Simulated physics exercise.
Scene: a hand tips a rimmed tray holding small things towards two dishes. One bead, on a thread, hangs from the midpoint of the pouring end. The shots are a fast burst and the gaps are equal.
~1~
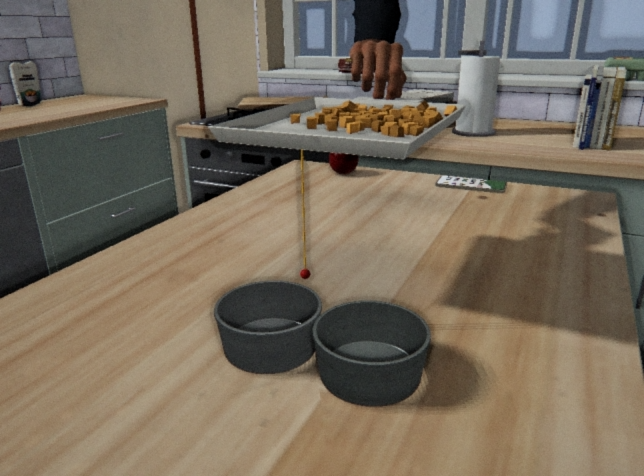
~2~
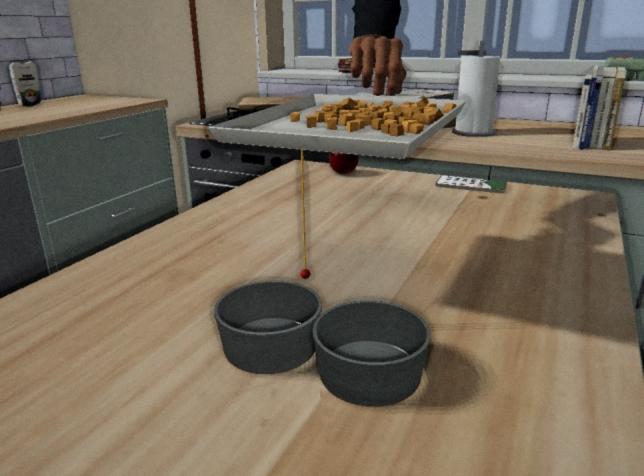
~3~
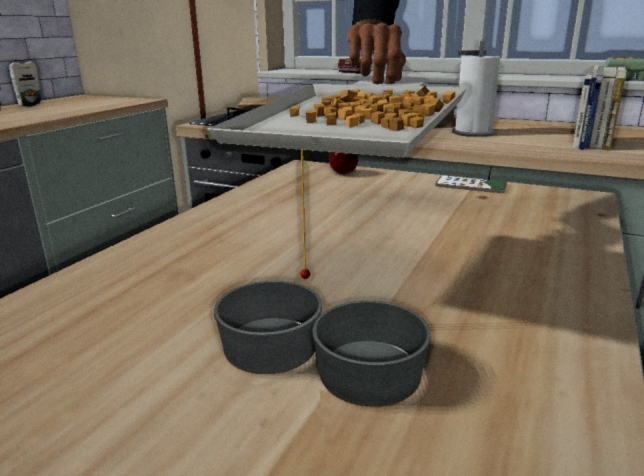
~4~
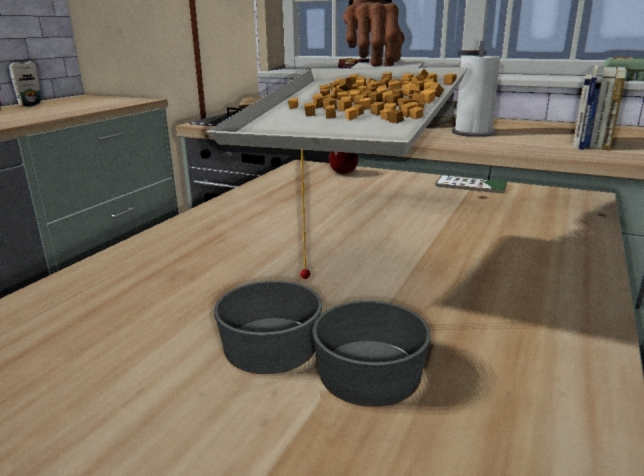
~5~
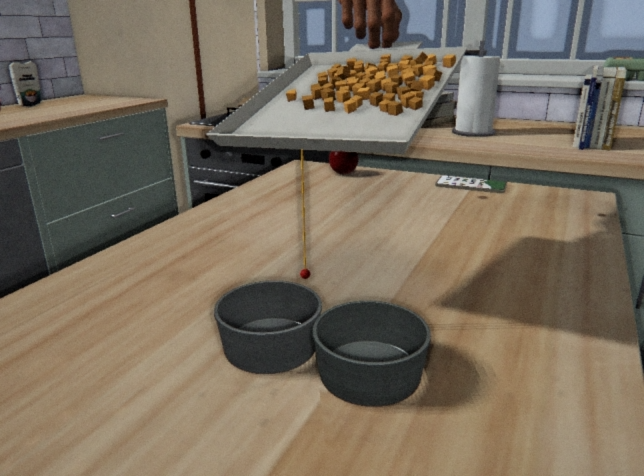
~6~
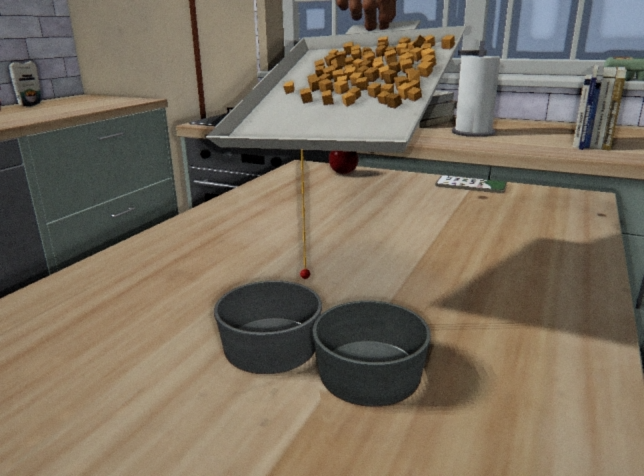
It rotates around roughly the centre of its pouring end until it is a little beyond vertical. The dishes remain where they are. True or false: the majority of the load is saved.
False.
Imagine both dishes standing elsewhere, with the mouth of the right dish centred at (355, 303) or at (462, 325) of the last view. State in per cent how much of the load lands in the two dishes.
About 20 per cent first, then about 0 per cent.
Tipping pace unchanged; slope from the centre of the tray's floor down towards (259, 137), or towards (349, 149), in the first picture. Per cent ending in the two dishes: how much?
The first comes to 10 %, while the second comes to 70 %.
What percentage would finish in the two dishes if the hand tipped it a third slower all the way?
Estimated share: Some 60%.
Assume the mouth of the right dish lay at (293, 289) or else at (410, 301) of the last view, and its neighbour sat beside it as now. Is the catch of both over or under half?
Taking them in turn, it's short of half and then short of half.
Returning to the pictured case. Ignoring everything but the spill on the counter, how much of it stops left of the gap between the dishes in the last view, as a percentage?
Around 100 %.
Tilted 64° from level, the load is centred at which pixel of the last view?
In the last view, the load is centred near (278, 142).
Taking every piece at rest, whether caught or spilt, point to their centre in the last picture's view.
At about (231, 358), give or take.
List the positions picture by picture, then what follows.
The first frame shows corners of the pouring end (217, 126) and (404, 141), level; middle of the load (383, 118), croutons; left dish (241, 348); right dish (349, 379); bead on its thread (305, 274).
The second frame shows corners of the pouring end (217, 126) and (404, 141), level; middle of the load (383, 115).
The third frame shows corners of the pouring end (217, 127) and (404, 140), tipped barely, lowest at the left corner; middle of the load (383, 106).
The fourth frame shows corners of the pouring end (216, 129) and (403, 139), tipped a little, lowest at the left corner; middle of the load (382, 94).
The fifth frame shows corners of the pouring end (215, 131) and (402, 138), tipped clearly, lowest at the left corner; middle of the load (381, 80).
The sixth frame shows corners of the pouring end (215, 133) and (401, 137), tipped clearly, lowest at the left corner; middle of the load (378, 67); left dish (241, 348); right dish (349, 379).
Just after the last frame, tray tipped steeply; roughly two thirds on the tray; roughly a third in the air.
A moment on, tray tipped past a quarter turn; about a tenth in the right dish; roughly a quarter in the left dish; roughly two thirds outside both; about a tenth in the air.
Further on, tray tipped past a quarter turn; about a tenth in the right dish; roughly a quarter in the left dish; roughly two thirds outside both.
When it is over, tray tipped past a quarter turn; about a tenth in the right dish; roughly a quarter in the left dish; roughly two thirds outside both.
